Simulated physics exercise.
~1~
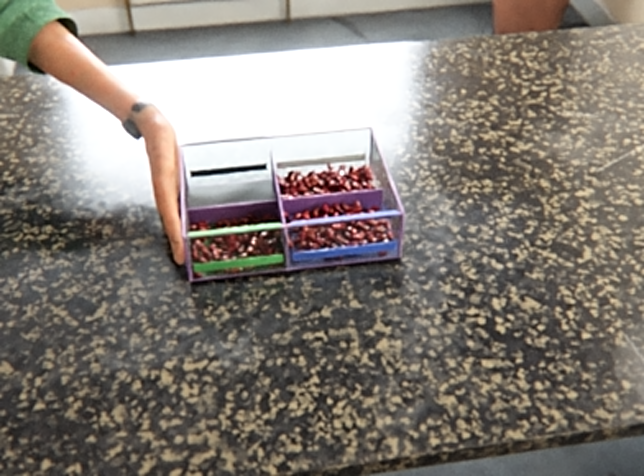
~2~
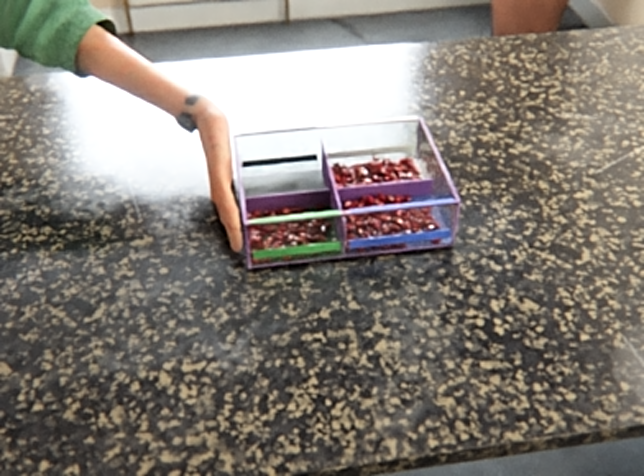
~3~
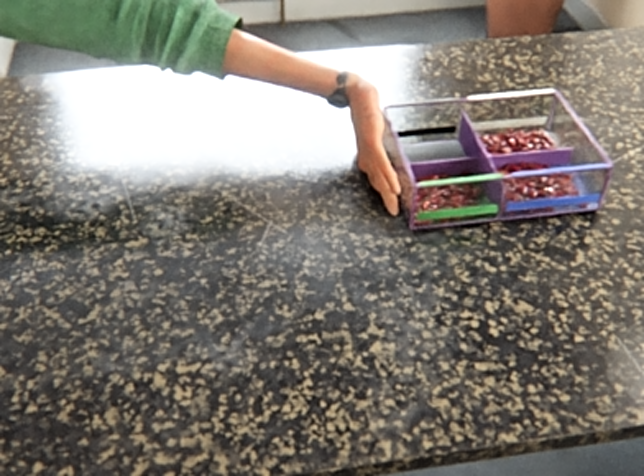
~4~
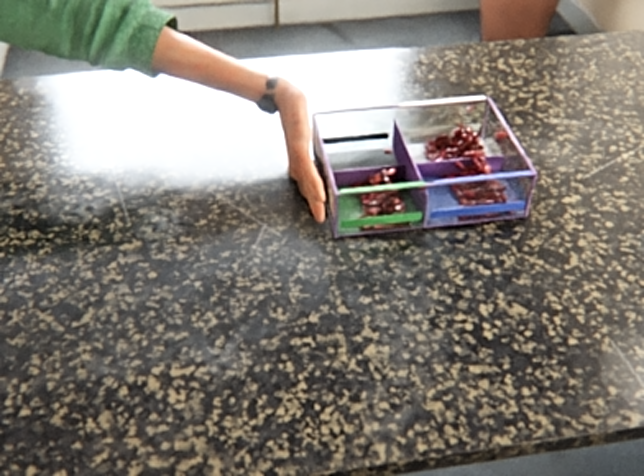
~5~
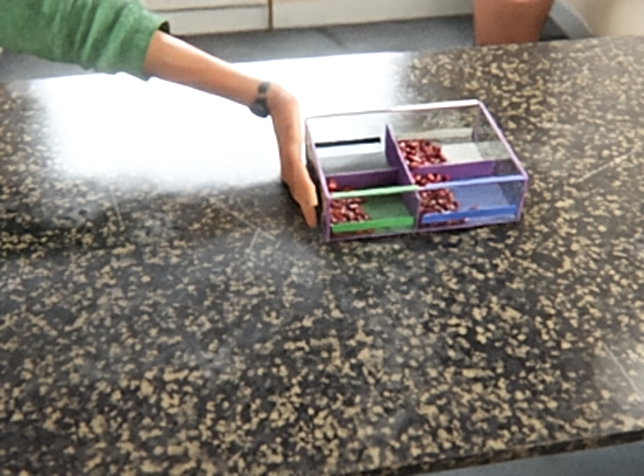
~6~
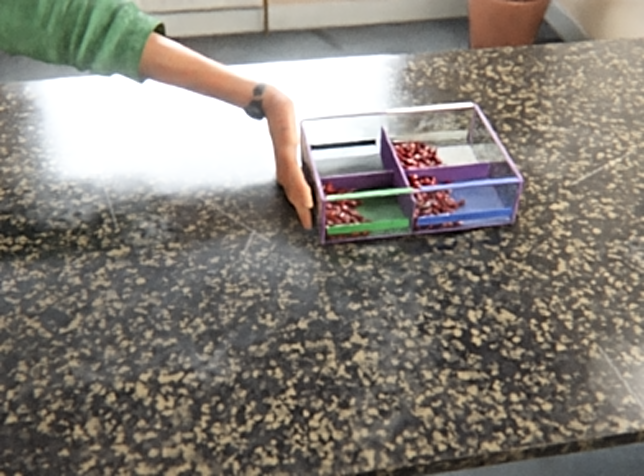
Hand sliding a clear, purple-edged tray of red beans right across a speckled countertop, then back left, beans shifting inside their compartments.
